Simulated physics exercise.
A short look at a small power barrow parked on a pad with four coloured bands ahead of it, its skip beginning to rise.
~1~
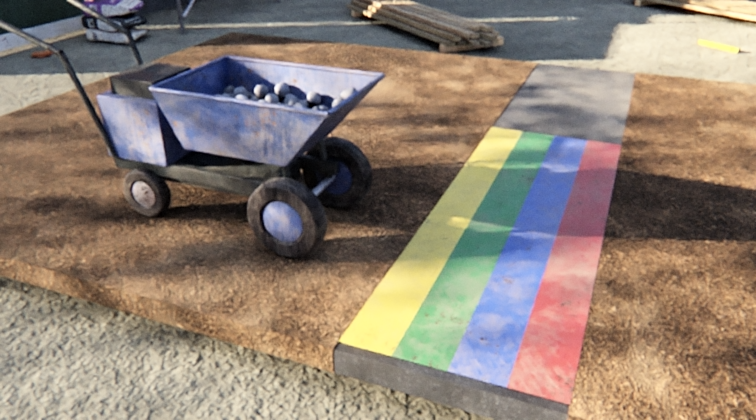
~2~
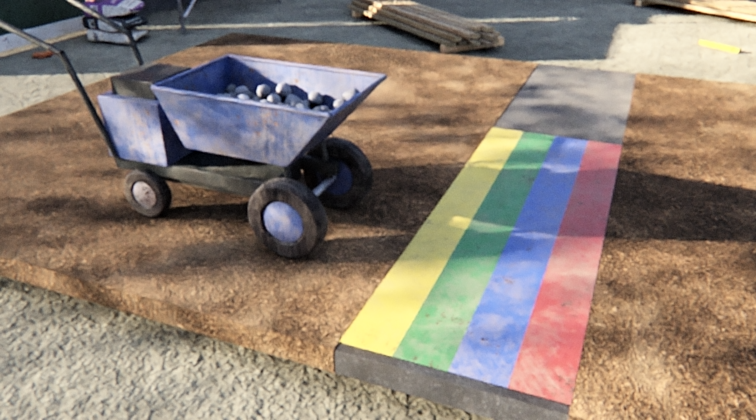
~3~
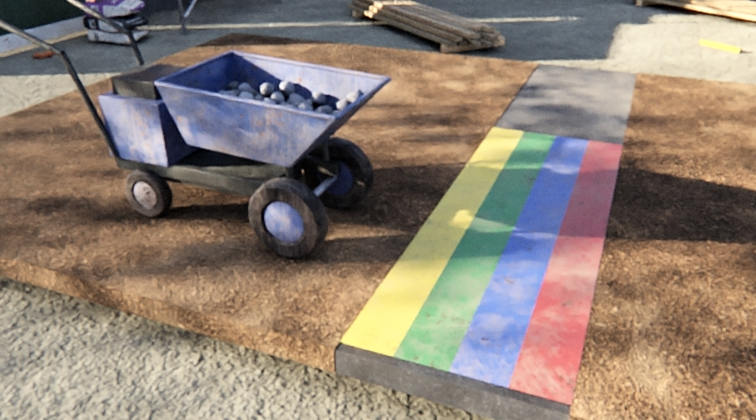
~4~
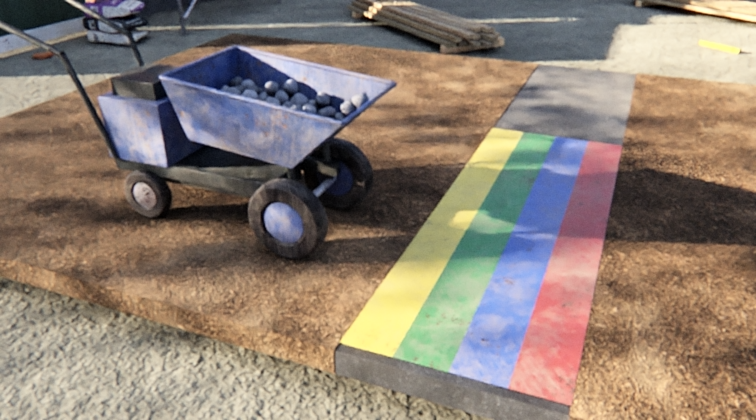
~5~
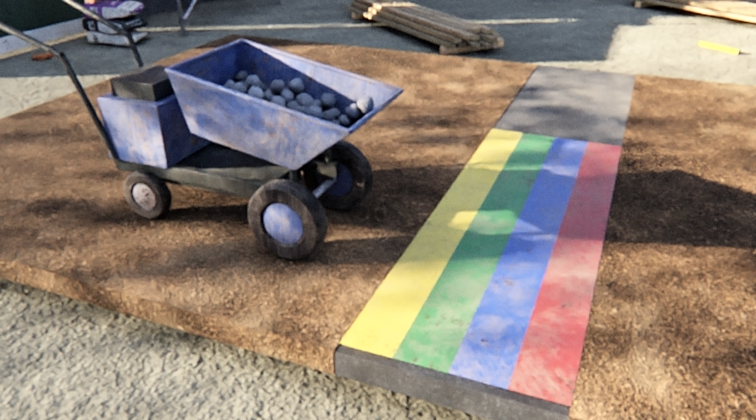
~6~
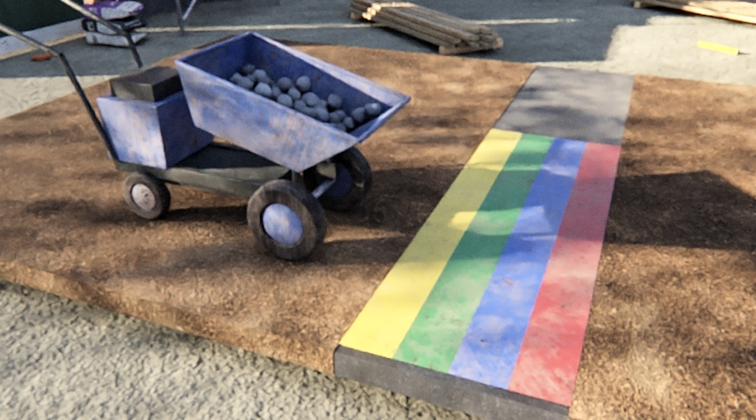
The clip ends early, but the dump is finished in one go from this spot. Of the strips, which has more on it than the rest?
I would say the green one.
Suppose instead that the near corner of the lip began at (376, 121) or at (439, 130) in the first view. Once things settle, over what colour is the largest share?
I would say that blue strip the first time, then the strip in red the next.
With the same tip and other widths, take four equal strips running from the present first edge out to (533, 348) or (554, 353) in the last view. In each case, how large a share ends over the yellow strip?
About 0 % and 10 %.
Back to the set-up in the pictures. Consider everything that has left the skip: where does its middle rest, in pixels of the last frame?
Around (488, 261).
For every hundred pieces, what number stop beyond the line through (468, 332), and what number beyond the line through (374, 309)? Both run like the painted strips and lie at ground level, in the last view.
Around 30 per cent for the first, around 70 per cent for the second.
Just after the last frame, skip tipped steeply; every one in the skip.
A moment on, skip tipped right over; the larger part in the skip; about a tenth over the yellow strip; about a tenth over the green strip.
Further on, skip tipped right over; roughly a quarter in the skip; about a tenth over the yellow strip; roughly a third over the green strip; roughly a quarter over the blue strip; about a tenth over the red strip; just a few off the paint.
When it is over, skip tipped right over; roughly a quarter in the skip; about a tenth over the yellow strip; roughly a third over the green strip; about a tenth over the blue strip; about a tenth over the red strip; about a tenth off the paint.
